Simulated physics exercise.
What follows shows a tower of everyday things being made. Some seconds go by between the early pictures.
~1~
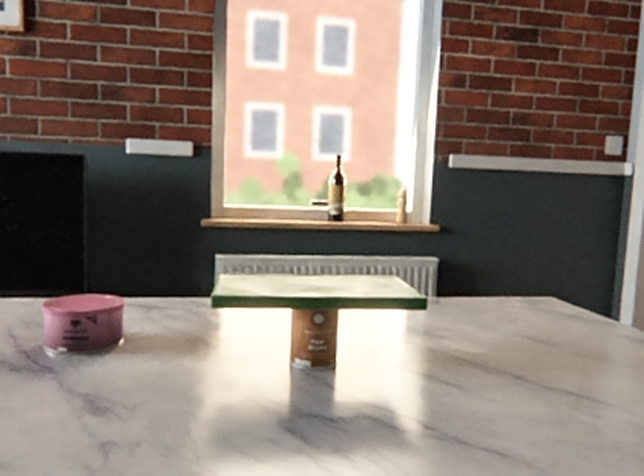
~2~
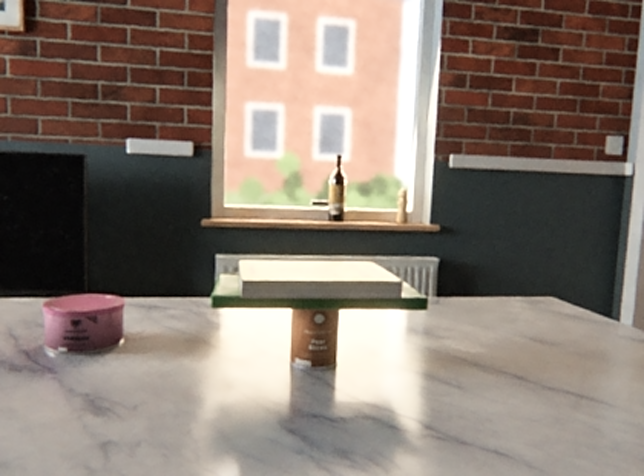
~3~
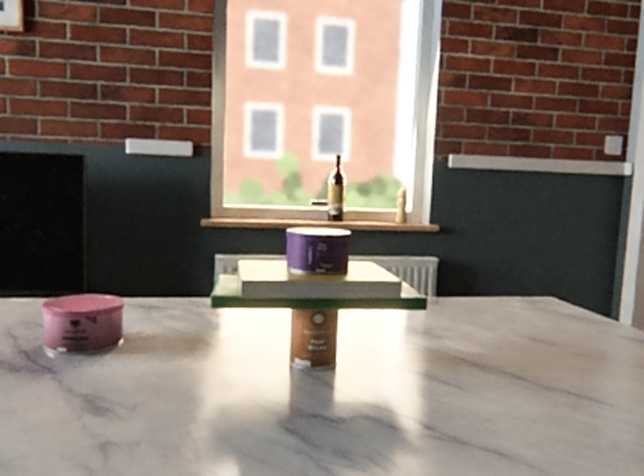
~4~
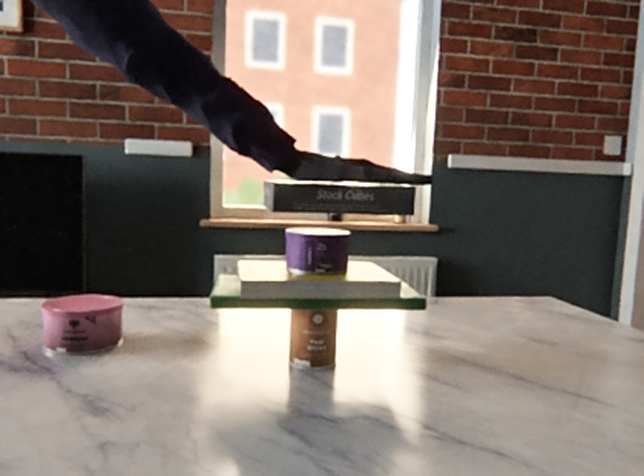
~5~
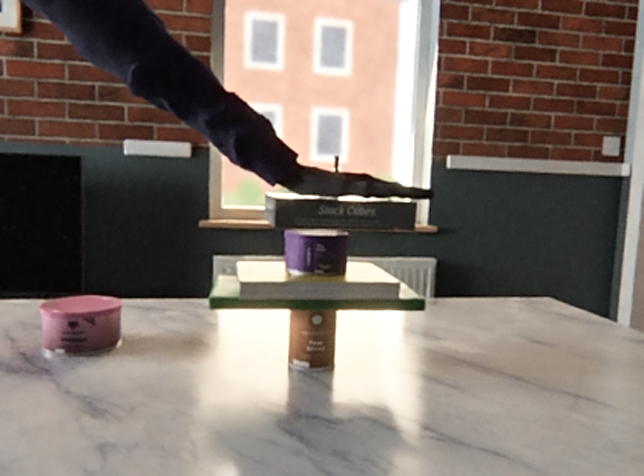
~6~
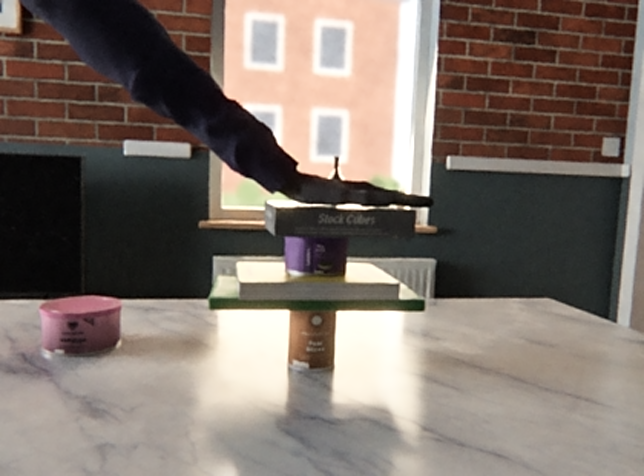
At the start, a green tray rests on an orange pot on a marbled table, with a pink tub to the left. A pale yellow book and then a purple tub appear on top. A dark-sleeved arm lowers a grey packet onto the purple tub, keeping its hand on it.
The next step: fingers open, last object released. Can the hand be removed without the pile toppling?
Honestly, the pile stays standing just fine.
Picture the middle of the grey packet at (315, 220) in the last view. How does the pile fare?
In the end the pile does not fall.
Then, 0.20 s later than the last frame, all is still.
Then, 1.00 s later than the last frame, grey packet resting near (336, 220).
When it is over, all 6 as before. End places, in pixels of the last picture, grey packet near (336, 220). The pile keeps its balance.
